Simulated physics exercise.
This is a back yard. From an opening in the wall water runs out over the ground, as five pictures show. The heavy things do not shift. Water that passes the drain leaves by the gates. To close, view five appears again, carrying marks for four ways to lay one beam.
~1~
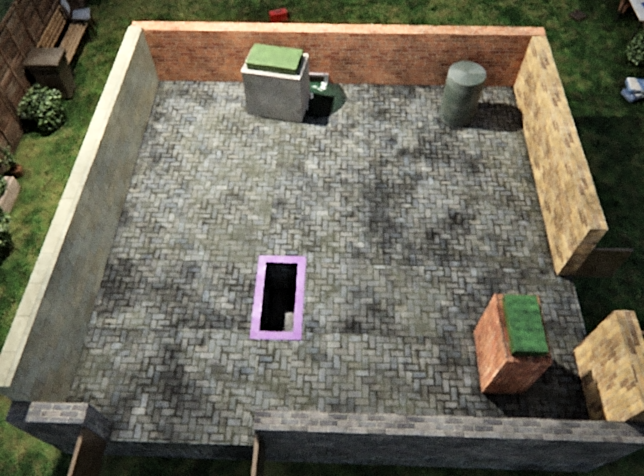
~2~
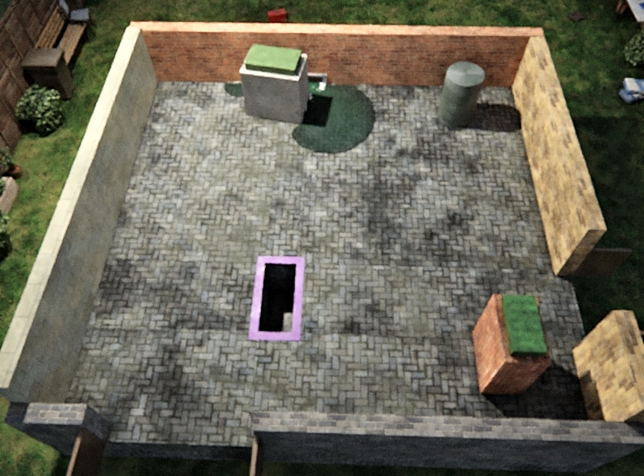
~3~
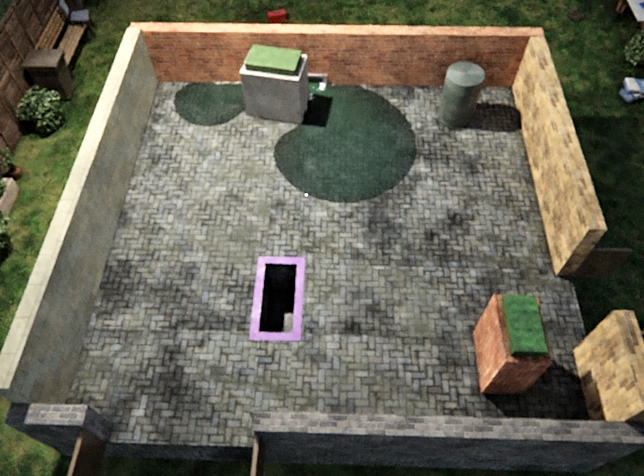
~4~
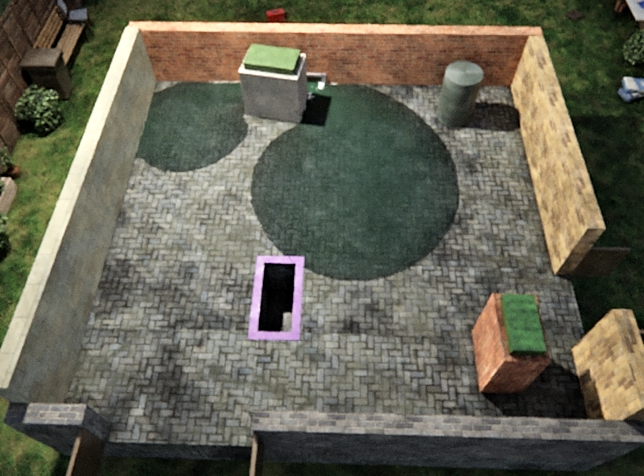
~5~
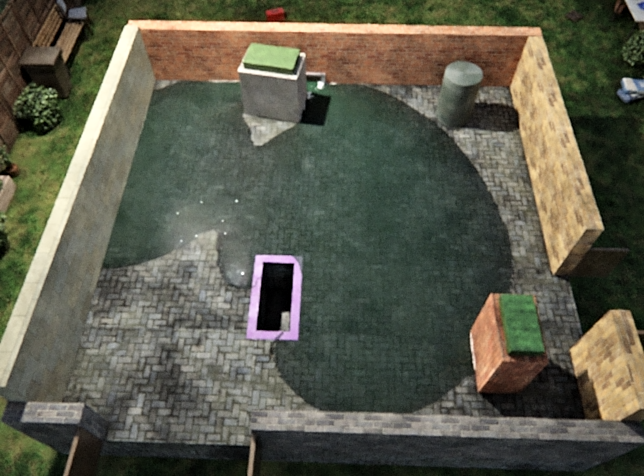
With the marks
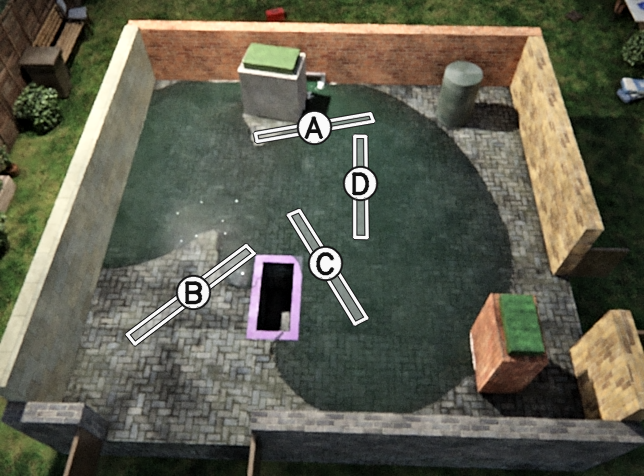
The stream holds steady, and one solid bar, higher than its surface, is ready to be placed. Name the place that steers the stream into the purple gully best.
Use spot D.
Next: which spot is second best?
The answer is B.
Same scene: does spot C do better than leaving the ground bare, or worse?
It is worse.
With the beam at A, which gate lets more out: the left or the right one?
The left gate.
In white, A from (256, 137) to (371, 117); B from (131, 339) to (250, 249); C from (293, 212) to (360, 320); D from (360, 237) to (360, 136).
With A, about 5 % of the stream goes into the purple gully, about 92 % out by the gates.
With B, about 15 % of the stream goes into the purple gully, about 82 % out by the gates.
With C, about 7 % of the stream goes into the purple gully, about 91 % out by the gates.
With D, about 21 % of the stream goes into the purple gully, about 75 % out by the gates.
